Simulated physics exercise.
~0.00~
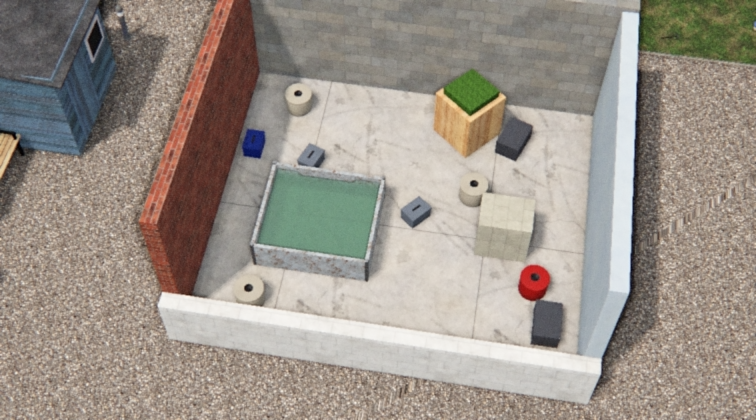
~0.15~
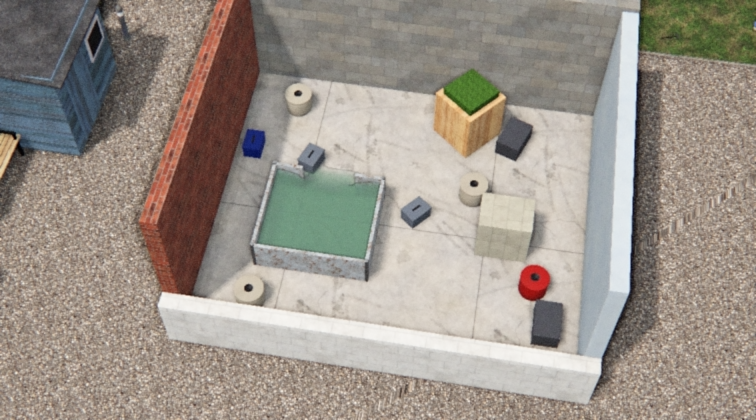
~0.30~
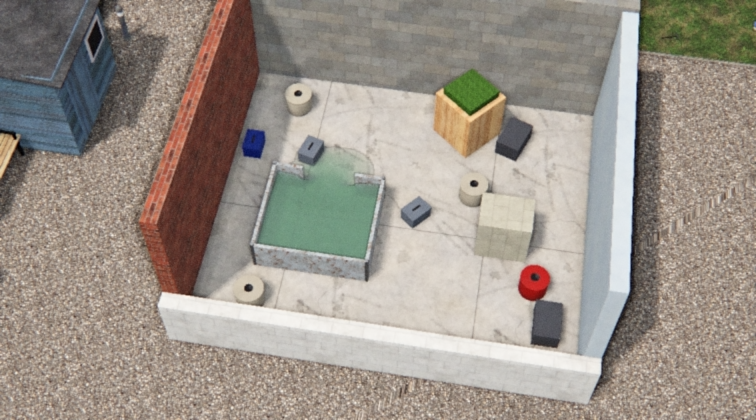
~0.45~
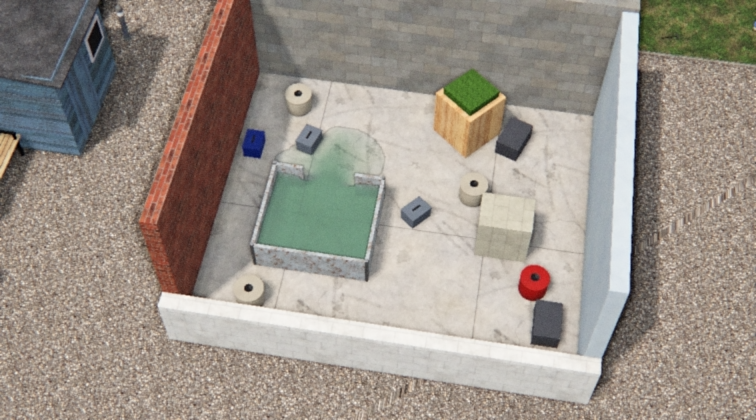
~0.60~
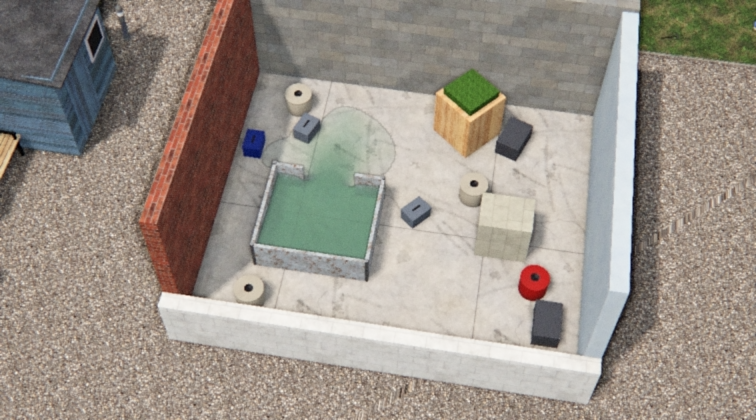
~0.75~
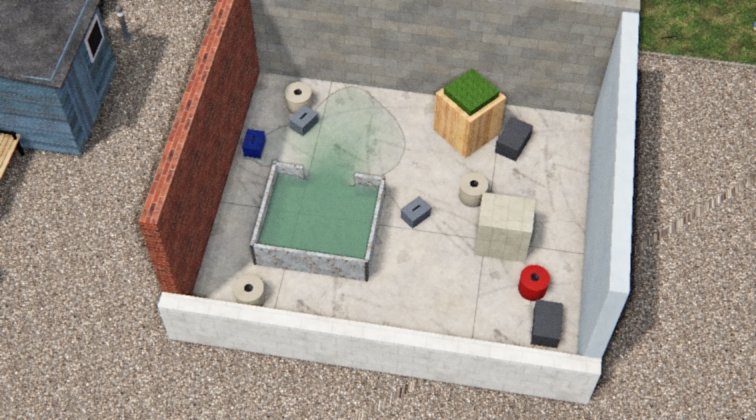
A walled back court with a pale concrete floor, edged by gravel, is seen from high above its near side. A grey-walled tank of green water stands left of centre, with a grass-topped wooden planter behind, a pale block and red tub to the right, and a small blue box by the brick wall. The tank's back wall opens, water fans out rearward, and a small grey crate slides back toward a beige tub while the camera stays still.
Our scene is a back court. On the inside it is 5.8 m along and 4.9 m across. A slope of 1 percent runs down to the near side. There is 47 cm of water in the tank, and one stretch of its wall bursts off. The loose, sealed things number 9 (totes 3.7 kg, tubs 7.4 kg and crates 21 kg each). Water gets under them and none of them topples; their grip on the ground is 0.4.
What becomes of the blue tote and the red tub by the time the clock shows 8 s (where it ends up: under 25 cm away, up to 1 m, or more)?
First the blue tote: It gets moved a long way. Then the red tub: It barely budges.
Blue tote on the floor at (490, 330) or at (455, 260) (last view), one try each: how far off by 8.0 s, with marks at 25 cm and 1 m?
Results, in order: Essentially stationary, then borne far off.
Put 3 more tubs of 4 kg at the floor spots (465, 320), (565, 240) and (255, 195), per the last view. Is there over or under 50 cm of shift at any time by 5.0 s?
Spot by spot, in turn: Falls short, falls short, exceeds it.
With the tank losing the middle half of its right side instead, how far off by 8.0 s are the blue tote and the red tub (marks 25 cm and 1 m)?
The blue tote would remain almost still and the red tub would be washed far off.
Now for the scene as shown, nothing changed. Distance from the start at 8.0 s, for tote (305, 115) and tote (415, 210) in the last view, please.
Respectively: 250 cm / 150 cm.
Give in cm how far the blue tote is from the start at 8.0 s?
Around 350 cm from where it started.
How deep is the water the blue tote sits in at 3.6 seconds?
Close to 3 centimetres.
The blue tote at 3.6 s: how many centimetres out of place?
Close to 120 cm.
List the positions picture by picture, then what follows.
The blue tote at (253, 139), on the bottom; the red tub at (535, 277) rests on the ground; 2.5 m2 under water; 0 of 9 have shifted, in the first frame.
The blue tote at (253, 139) rests on the ground; the red tub at (535, 277) rests on the ground; water covers 2.9 m2; 0 of 9 have shifted, in the second frame.
The blue tote at (253, 139) rests on the ground; the red tub at (535, 277) rests on the ground; 3.4 m2 under water; 1 of 9 have shifted, in the third frame.
The blue tote at (253, 139) rests on the ground; the red tub at (535, 277), on the bottom; 4.1 m2 under water; 1 of 9 have shifted, in the fourth frame.
The blue tote at (253, 139), on the bottom; the red tub at (535, 277), on the bottom; 4.8 m2 under water; 1 of 9 have shifted, in the fifth frame.
The blue tote at (253, 139), on the bottom; the red tub at (535, 277), on the bottom; water covers 5.7 m2; 1 of 9 have shifted, in the sixth frame.
After 1.6 s the blue tote is near (253, 139), 0.0 m from its start, aground; the red tub is near (535, 277), 0.0 m from its start, aground; 2 afloat.
After 3.6 s the blue tote is near (255, 196), 1.1 m from its start, aground; the red tub is near (535, 277), 0.0 m from its start, aground; 2 afloat.
After 5.6 s the blue tote is near (218, 300), 3.1 m from its start, afloat; the red tub is near (535, 277), 0.0 m from its start, aground; 3 afloat.
After 8.0 s the blue tote is near (298, 312), 3.3 m from its start, afloat; the red tub is near (535, 277), 0.0 m from its start, aground; 4 afloat.
